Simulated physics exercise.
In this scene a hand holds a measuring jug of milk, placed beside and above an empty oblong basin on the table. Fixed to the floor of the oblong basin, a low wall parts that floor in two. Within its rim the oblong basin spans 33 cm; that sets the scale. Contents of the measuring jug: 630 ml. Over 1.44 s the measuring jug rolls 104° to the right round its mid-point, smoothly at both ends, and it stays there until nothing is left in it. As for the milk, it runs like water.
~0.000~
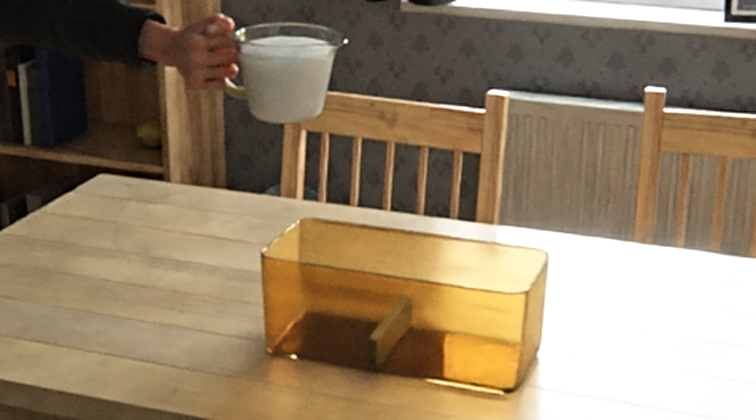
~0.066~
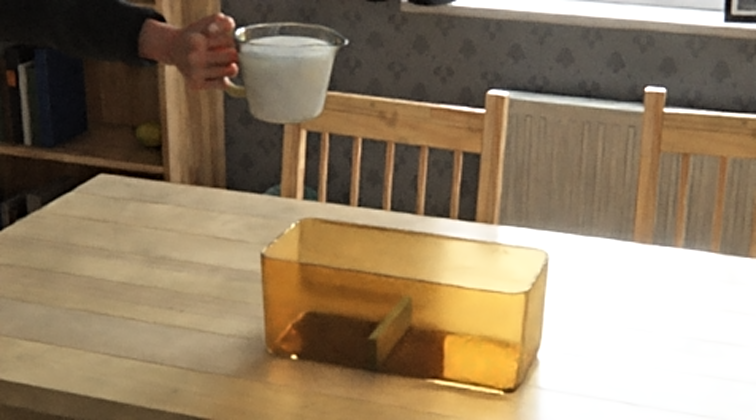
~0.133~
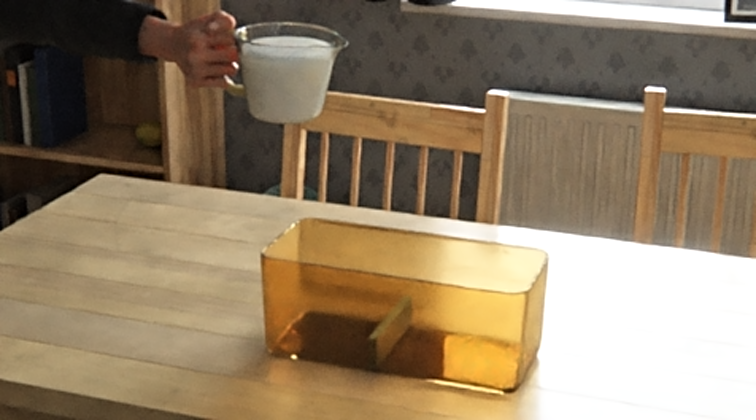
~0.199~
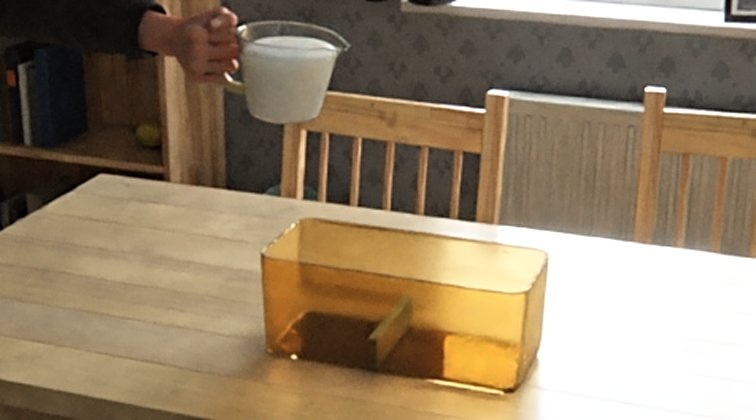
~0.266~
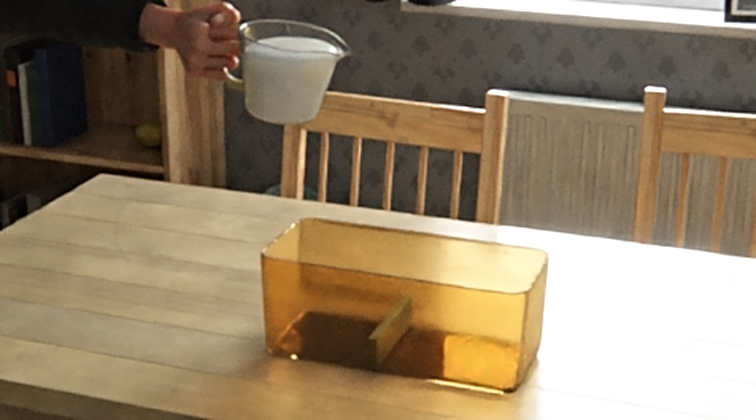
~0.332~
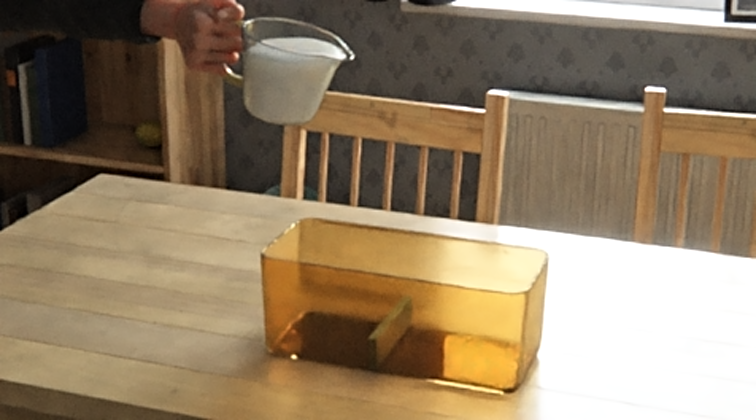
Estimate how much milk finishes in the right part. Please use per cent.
I would say 75 per cent.
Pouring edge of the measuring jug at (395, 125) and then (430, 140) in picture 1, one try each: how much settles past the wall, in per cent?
I'd expect close to 95 per cent and then close to 95 per cent.
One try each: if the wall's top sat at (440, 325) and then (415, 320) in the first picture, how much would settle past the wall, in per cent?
It comes to 5 per cent, and then 40 per cent.
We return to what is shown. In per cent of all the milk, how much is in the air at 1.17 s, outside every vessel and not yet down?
In-air share: About 18 %.
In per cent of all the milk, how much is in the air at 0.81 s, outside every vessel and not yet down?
Estimate: About 26 % of all of it.
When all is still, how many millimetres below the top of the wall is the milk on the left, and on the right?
The left side gives some 32 mm, the right side some 20 mm.
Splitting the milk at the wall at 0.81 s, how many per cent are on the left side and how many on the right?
1 left and 10 right, roughly.
Then, 0.81 s in, the tilt is 63° and 62 per cent is still to pour, 1 is left of the wall and 10 right of it.
Then, 1.17 s in, the tilt is 95° and 10 per cent is still to pour, 6 is left of the wall and 66 right of it.
Then, 1.54 s in, the tilt is 104° and 0 per cent is still to pour, 24 is left of the wall and 75 right of it.
Then, 1.94 s in, the tilt is 104° and 0 per cent is still to pour, 24 is left of the wall and 75 right of it.
Finally, 24 per cent lies left of the wall, 75 right of it and 1 outside.
